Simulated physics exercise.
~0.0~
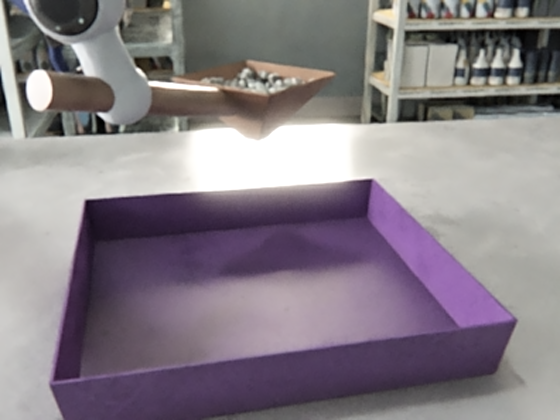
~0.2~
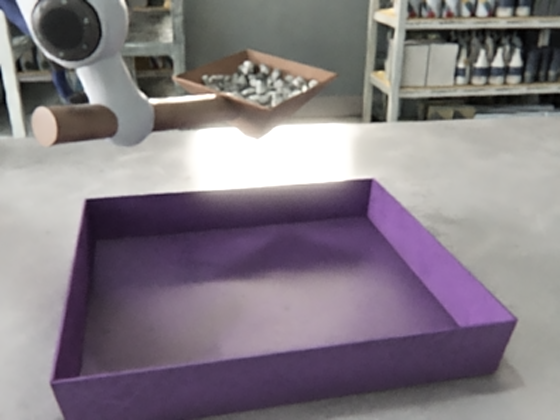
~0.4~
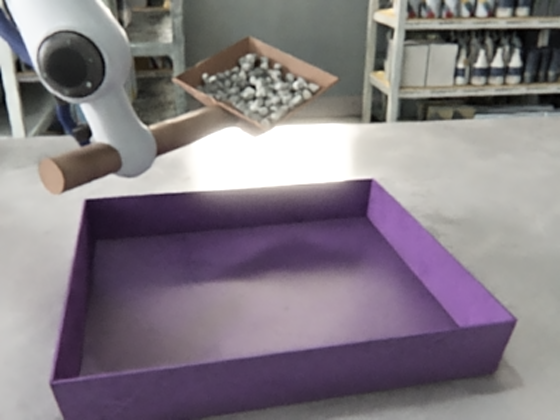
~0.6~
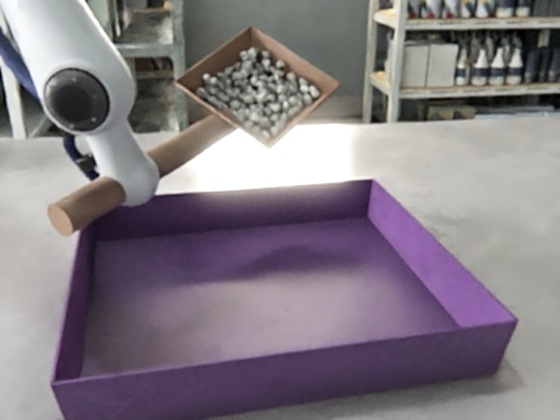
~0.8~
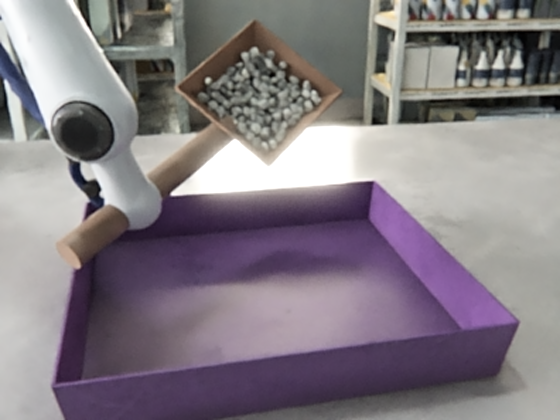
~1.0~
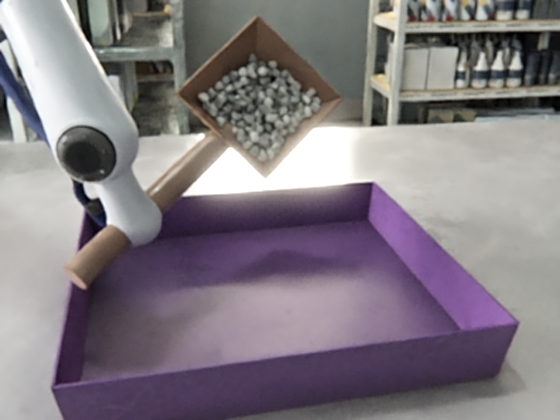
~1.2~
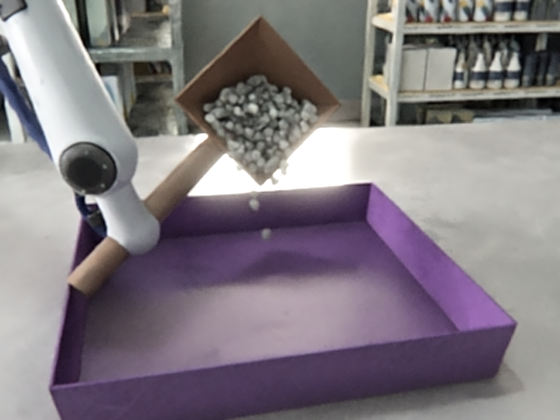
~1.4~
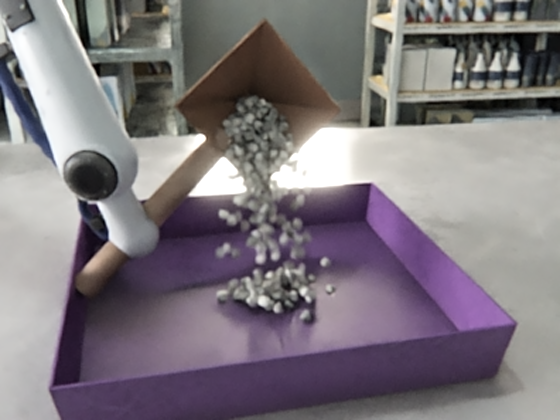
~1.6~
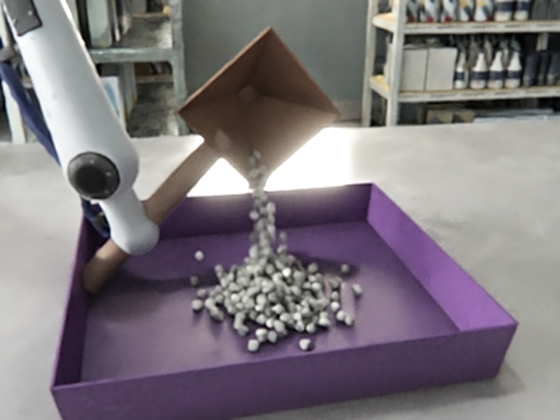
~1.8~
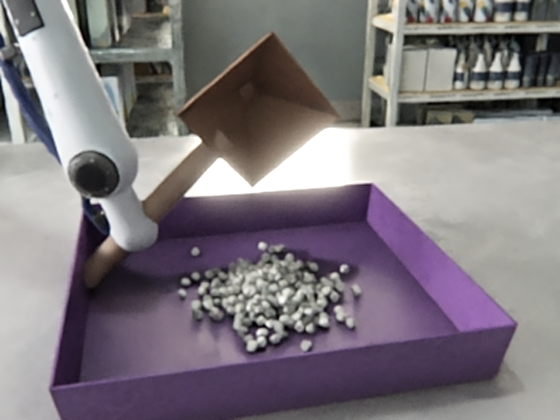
The clip opens with a white robot arm gripping the handle of a brown, flared scoop filled with small grey pieces, held above an empty purple tray on a grey table. The arm steadily tips the scoop, and its open side turns toward the viewer while the pieces stay inside at first. As the tilt steepens, they slump toward the lower corner and a few drop out. The rest then pour down in a thick stream that thins as the scoop empties. Finally, the scoop hangs tipped and empty above a loose, scattered heap in the tray.
